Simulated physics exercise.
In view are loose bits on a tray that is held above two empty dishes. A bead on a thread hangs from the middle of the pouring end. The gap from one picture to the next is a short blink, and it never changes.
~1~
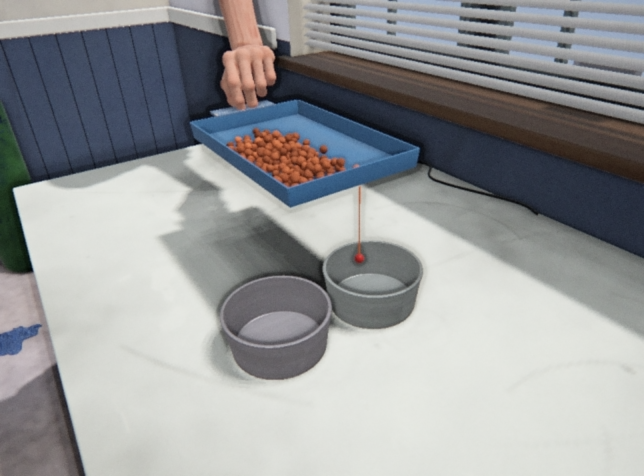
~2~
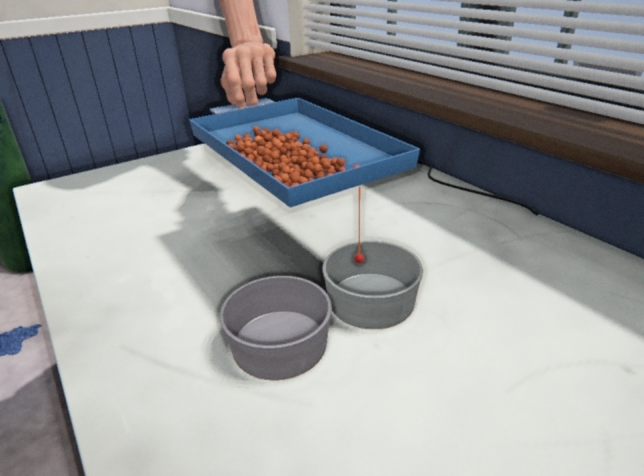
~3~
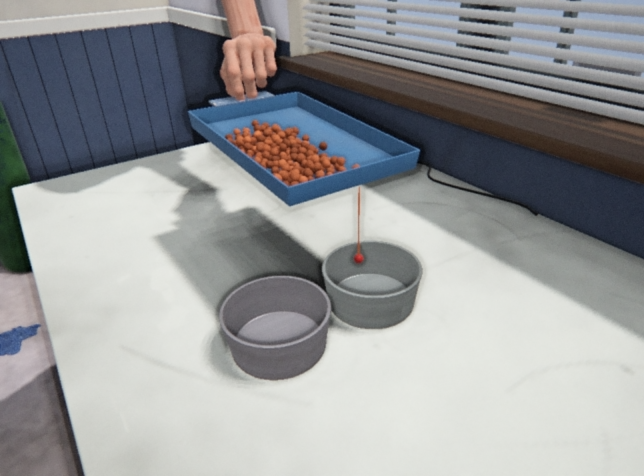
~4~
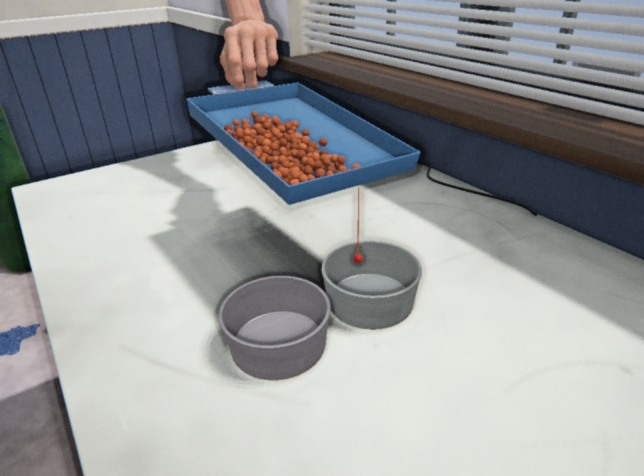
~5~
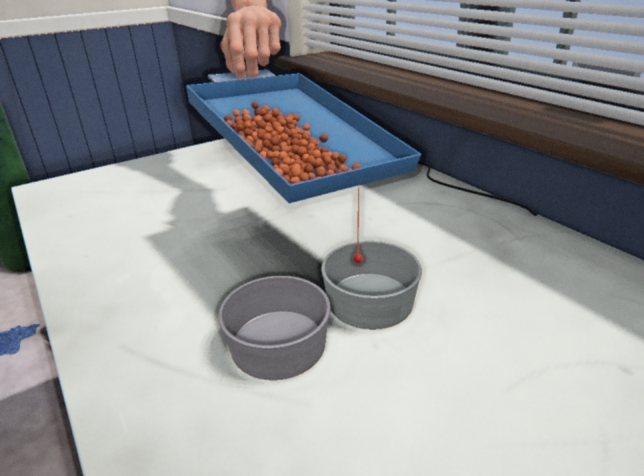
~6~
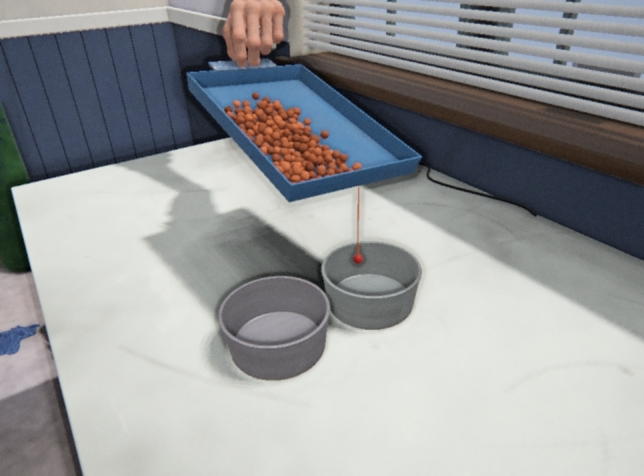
The footage shows a hand holding a blue tray of reddish-brown pellets above two empty gray dishes on a white table, gradually raising the tray's back end into a slight tilt while a red bead hangs from the front edge.
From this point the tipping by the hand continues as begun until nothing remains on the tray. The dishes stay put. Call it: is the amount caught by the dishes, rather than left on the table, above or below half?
Below half.
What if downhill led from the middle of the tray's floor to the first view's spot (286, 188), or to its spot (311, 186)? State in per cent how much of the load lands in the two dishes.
About 90 %, then 70 %.
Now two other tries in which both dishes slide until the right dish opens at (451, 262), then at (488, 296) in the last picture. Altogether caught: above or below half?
Taking the places in turn, it's past half and then shy of half.
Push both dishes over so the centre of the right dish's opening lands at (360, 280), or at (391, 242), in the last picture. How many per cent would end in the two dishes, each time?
First position: Some 20 %; second position: Some 20 %.
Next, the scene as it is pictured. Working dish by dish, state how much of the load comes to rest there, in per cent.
About 0 % ends in the left dish and about 30 % in the right dish.
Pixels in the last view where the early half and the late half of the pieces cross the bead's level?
Earlier half at (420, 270), later half at (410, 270).
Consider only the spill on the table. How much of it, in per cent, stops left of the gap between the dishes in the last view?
I make it about 0 percent or so.
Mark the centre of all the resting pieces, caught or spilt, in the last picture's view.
Roughly at pixel (424, 321).
Soon, tray tipped steeply; nearly all on the tray; a stray few in the air.
A while on, tray tipped right over; nearly all on the tray; a stray few in the right dish; a small part outside both; a stray few in the air.
Towards the end, tray tipped past a quarter turn; about a third in the right dish; about two thirds outside both; a stray few in the air.
Finally, tray tipped past a quarter turn; none in the left dish; about a third in the right dish; about two thirds outside both.
